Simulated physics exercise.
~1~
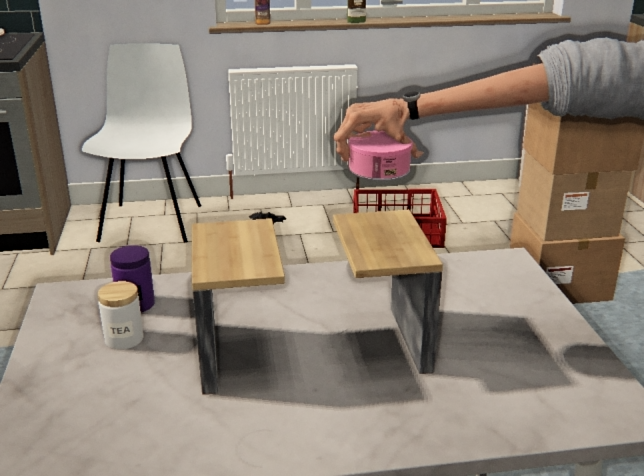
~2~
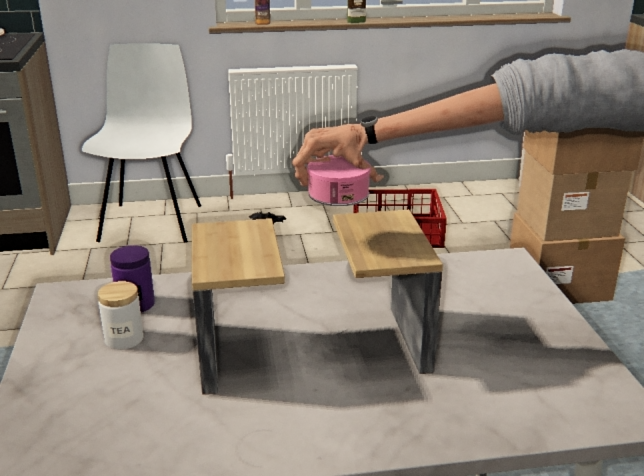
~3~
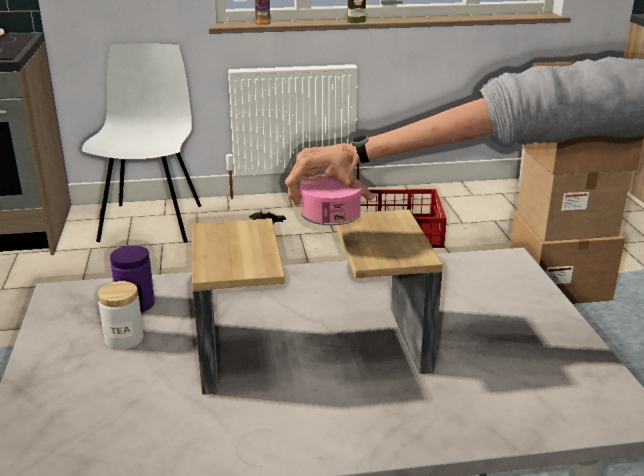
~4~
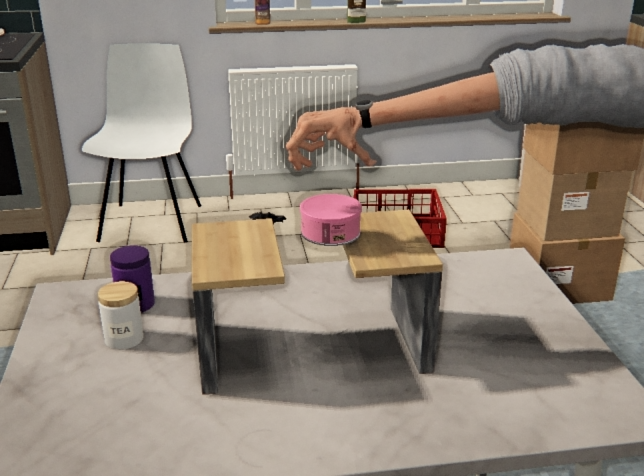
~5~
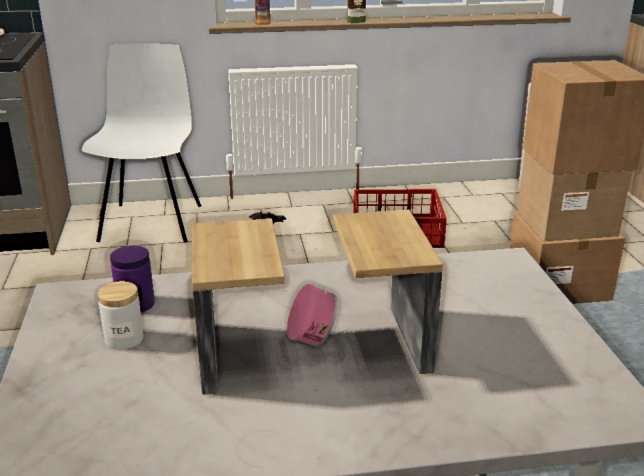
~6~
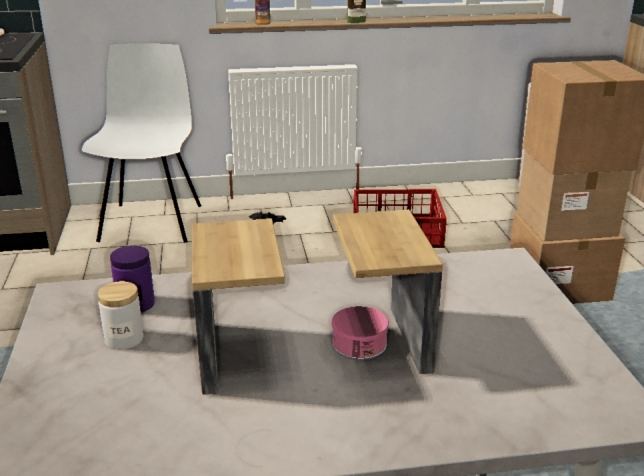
A pink tub, released by a hand, tips through the gap and lands upright below.
